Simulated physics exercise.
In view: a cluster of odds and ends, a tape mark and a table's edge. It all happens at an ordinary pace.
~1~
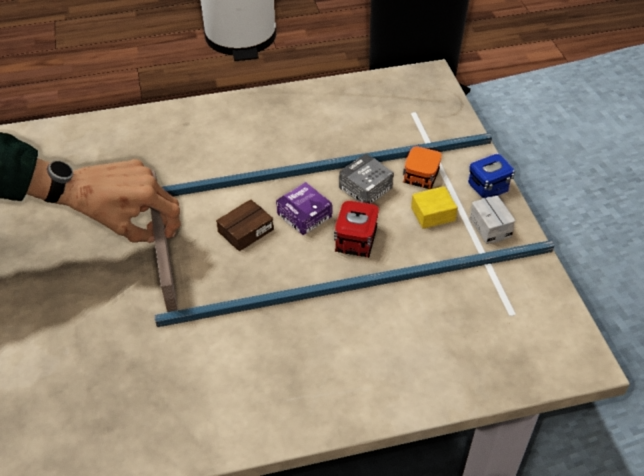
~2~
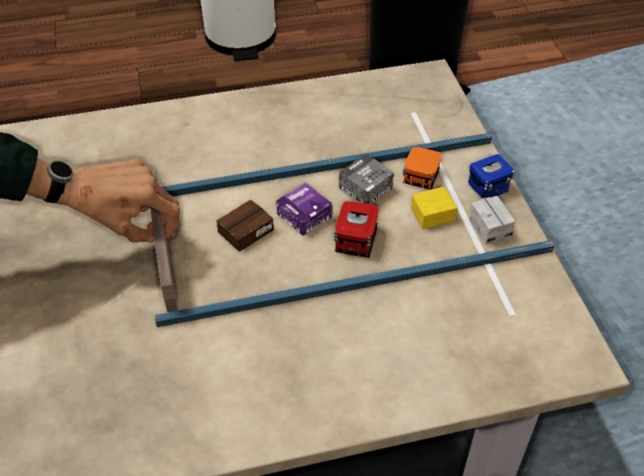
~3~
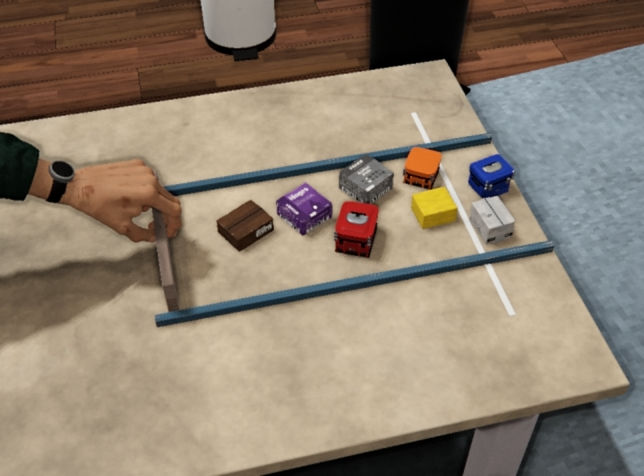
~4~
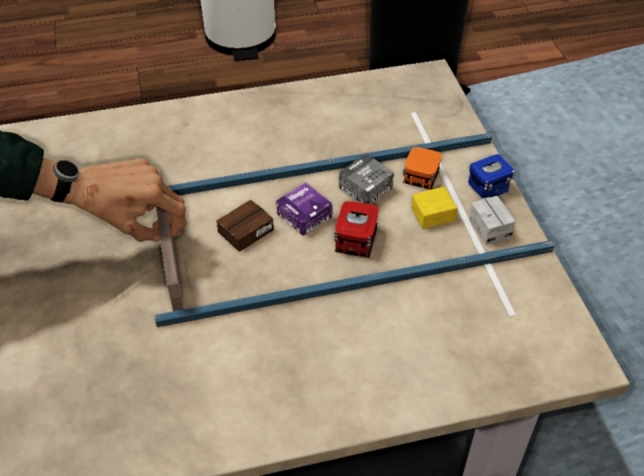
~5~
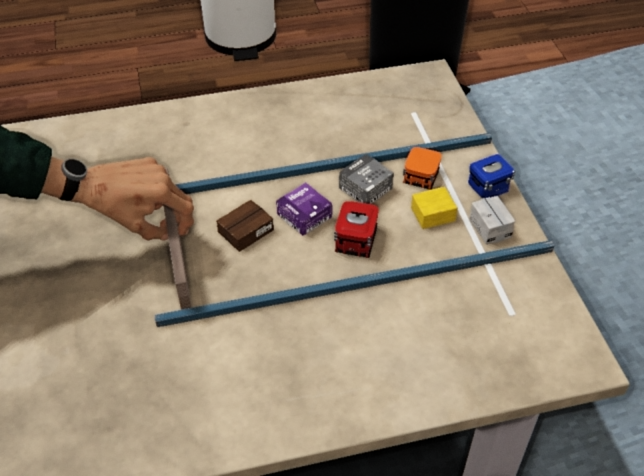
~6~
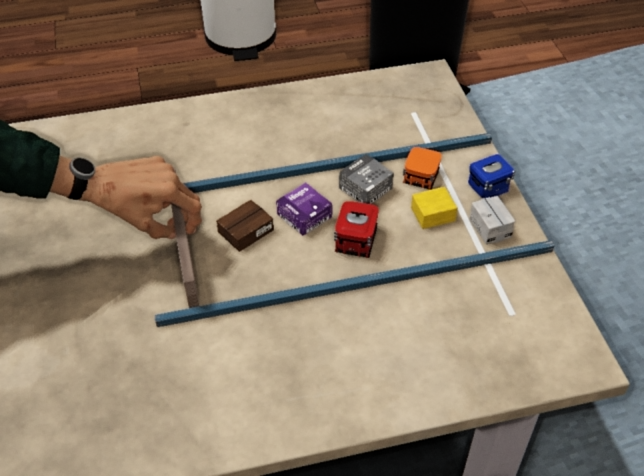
Hand with a dark watch sliding a board slightly right between blue rails, while the small coloured boxes ahead stay still.
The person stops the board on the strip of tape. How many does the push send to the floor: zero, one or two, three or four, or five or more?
Here the number that fall off is three or four.
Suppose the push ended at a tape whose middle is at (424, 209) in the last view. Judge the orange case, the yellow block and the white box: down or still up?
The orange case falls, the yellow block remains up, the white box survives.
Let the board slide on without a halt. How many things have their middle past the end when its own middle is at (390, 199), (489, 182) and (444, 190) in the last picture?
It would be 0, 5 and 3.
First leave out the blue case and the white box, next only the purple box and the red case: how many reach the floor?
First 2, then 1.
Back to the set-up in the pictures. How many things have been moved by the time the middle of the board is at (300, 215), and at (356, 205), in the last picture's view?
At the one place 5, at the other 5.
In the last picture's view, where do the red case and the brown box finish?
Near (496, 223) and (478, 193).
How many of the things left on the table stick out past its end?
It comes to 3.
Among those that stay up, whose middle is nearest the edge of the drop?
That is the white box.
Soon after, none off yet; blue case at rest near (490, 177); white box at rest near (492, 220); orange case moving near (430, 165).
In the end, the number that fall off is three or four; gone, grey box, orange case and blue case.
